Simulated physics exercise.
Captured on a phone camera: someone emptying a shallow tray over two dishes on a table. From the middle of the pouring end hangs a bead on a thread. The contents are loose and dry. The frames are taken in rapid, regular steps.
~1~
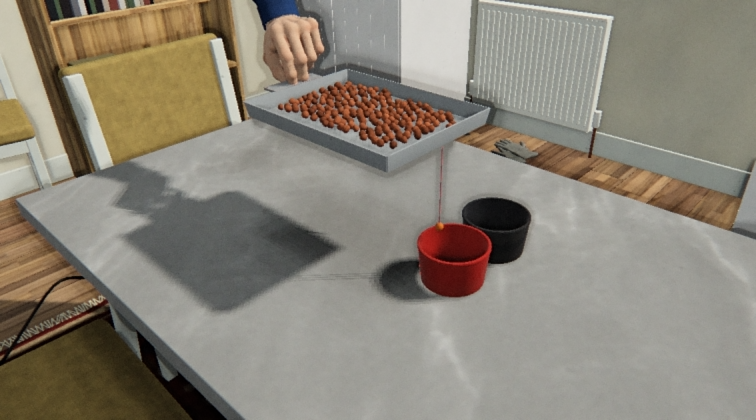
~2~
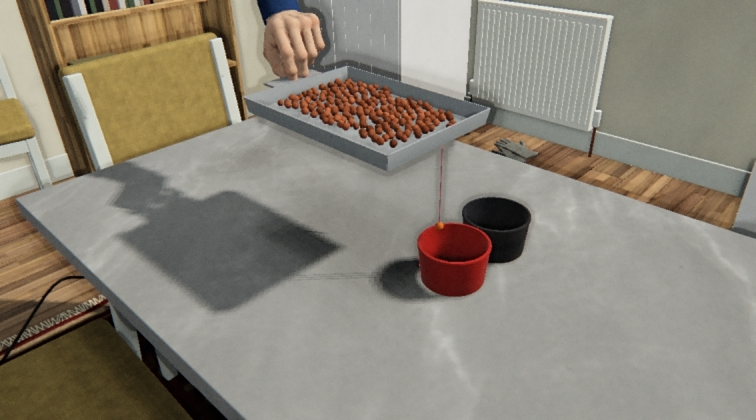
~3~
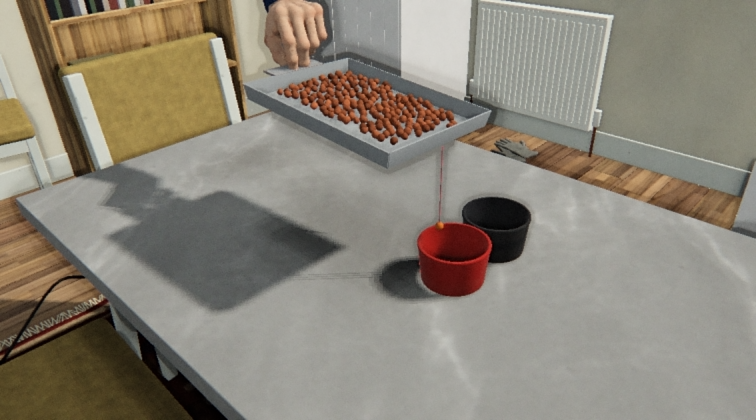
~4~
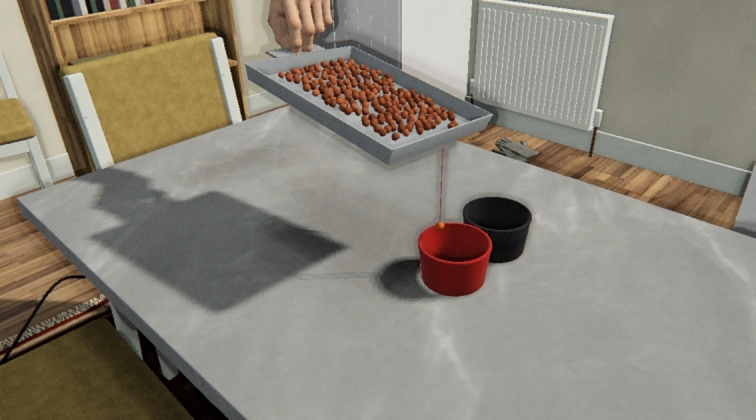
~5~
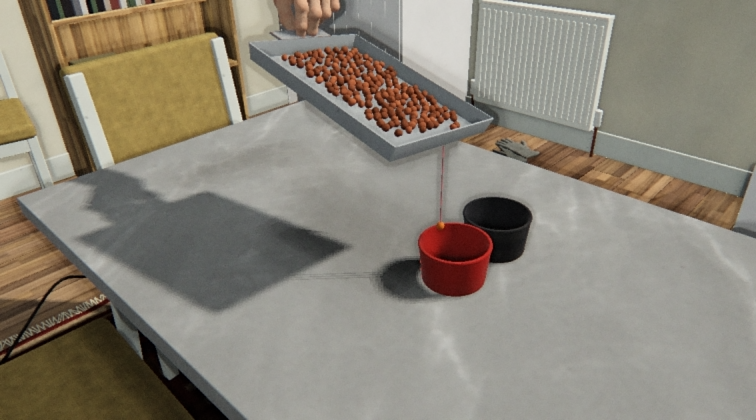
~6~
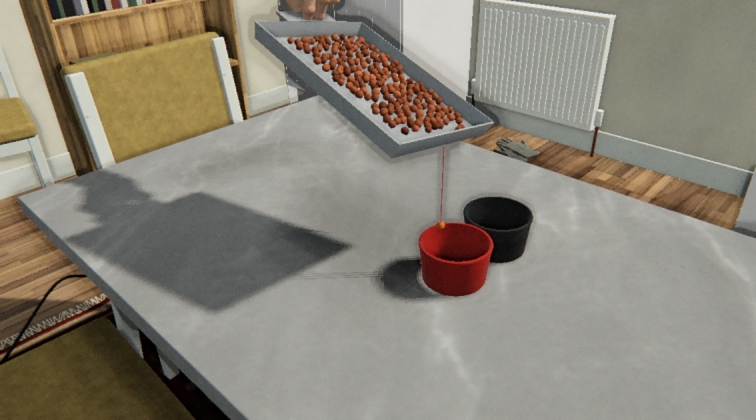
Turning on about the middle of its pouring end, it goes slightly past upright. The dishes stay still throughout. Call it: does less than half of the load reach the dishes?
No.
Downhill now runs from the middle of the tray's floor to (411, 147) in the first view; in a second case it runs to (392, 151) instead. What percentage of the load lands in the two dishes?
About 20 % and 0 %.
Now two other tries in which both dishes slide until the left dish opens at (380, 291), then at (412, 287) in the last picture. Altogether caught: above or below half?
Well, the minor share the first time and the minor share the second time.
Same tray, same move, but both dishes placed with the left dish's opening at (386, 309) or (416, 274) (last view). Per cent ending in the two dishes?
The first try gives 0 per cent, the second 20 per cent.
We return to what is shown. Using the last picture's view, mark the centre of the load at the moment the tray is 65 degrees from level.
Around (450, 98).
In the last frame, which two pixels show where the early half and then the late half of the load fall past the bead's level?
Points: About (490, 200), then about (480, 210).
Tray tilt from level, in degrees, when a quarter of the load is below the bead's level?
Angle: Approx. 110 degrees.
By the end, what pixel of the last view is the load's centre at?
Resting centre, last picture - approx. (493, 243).
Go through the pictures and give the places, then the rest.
The first frame shows corners of the pouring end (387, 155) and (486, 108), level; middle of the load (369, 112), clay pellets; left dish (482, 271); right dish (523, 239); bead on its thread (439, 227).
The second frame shows corners of the pouring end (388, 153) and (486, 108), level; middle of the load (369, 109).
The third frame shows corners of the pouring end (389, 151) and (487, 110), tipped barely, lowest at the right corner; middle of the load (370, 104).
The fourth frame shows corners of the pouring end (392, 148) and (489, 114), tipped a little, lowest at the right corner; middle of the load (372, 96).
The fifth frame shows corners of the pouring end (395, 145) and (490, 117), tipped clearly, lowest at the right corner; middle of the load (375, 88).
The sixth frame shows corners of the pouring end (399, 142) and (490, 121), tipped clearly, lowest at the right corner; middle of the load (381, 82), roughly a third on the move; left dish (484, 270); right dish (525, 238).
Just after the last frame, tray tipped steeply; almost all on the tray; just a few in the air.
A moment on, tray tipped past a quarter turn; the larger part on the tray; just a few in the left dish; about a tenth in the right dish; just a few outside both; about a tenth in the air.
Further on, tray tipped past a quarter turn; about a tenth in the left dish; roughly two thirds in the right dish; roughly a quarter outside both; just a few in the air.
When it is over, tray tipped past a quarter turn; about a tenth in the left dish; roughly two thirds in the right dish; roughly a quarter outside both.
